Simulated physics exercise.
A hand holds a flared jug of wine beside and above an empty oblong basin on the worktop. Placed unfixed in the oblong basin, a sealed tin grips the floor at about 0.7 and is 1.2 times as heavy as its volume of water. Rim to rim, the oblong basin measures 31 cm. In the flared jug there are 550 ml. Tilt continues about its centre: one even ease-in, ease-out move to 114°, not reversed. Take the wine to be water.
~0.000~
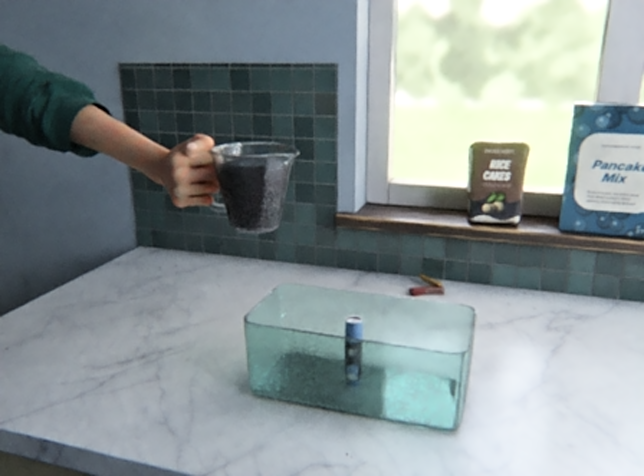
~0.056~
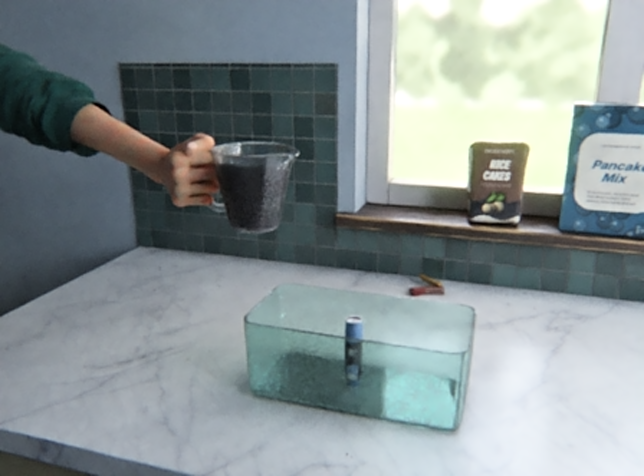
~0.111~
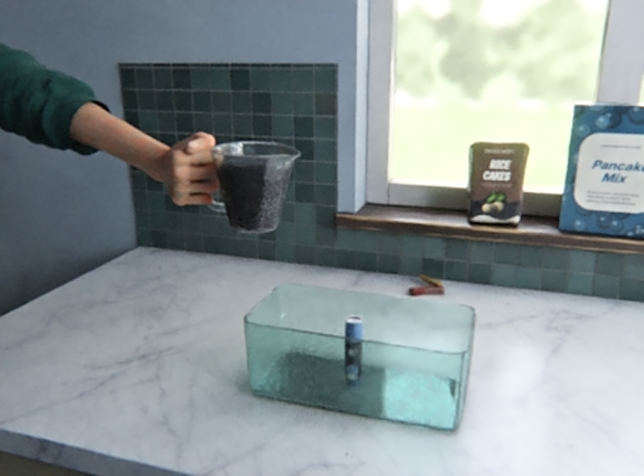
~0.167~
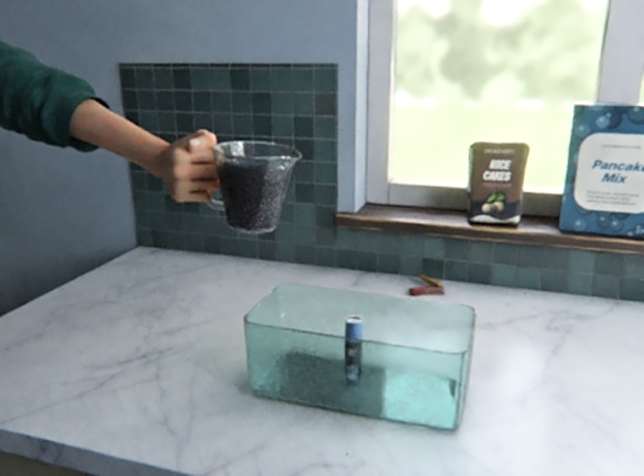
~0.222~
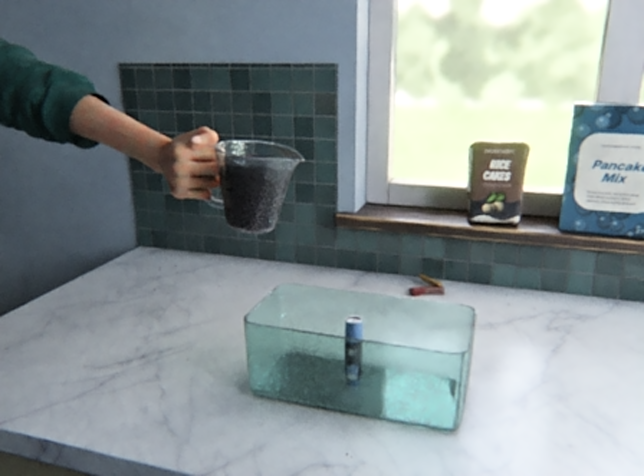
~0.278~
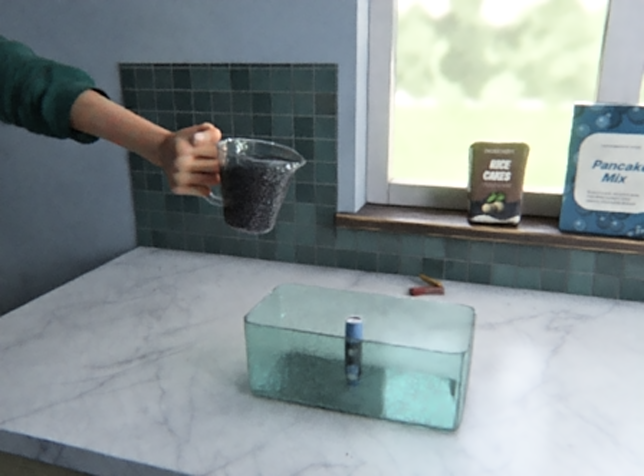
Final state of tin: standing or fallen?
Fallen.
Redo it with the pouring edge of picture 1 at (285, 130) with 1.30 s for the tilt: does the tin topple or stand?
Then it tips over.
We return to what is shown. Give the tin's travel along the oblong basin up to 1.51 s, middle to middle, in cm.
Close to 8 cm.
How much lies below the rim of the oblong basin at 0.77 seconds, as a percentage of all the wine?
Around 8 percent.
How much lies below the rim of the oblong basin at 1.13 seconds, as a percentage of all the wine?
About 72 %.
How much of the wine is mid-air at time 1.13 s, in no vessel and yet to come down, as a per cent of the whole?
Roughly 18 %.
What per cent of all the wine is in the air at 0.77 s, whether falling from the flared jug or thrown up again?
My guess is roughly 22 %.
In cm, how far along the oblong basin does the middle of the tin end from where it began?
The tin's middle ends up about 7.5 cm along the basin.
Then, 0.77 s in, the tilt is 65° and 70 per cent is still to pour; the tin stands where it began.
Then, 1.13 s in, the tilt is 103° and 10 per cent is still to pour; the tin leans 6°.
Then, 1.51 s in, the tilt is 114° and 0 per cent is still to pour; the tin lies on its side.
Then, 1.92 s in, the tilt is 114° and 0 per cent is still to pour; the tin lies on its side.
Finally, the tin lies on its side.
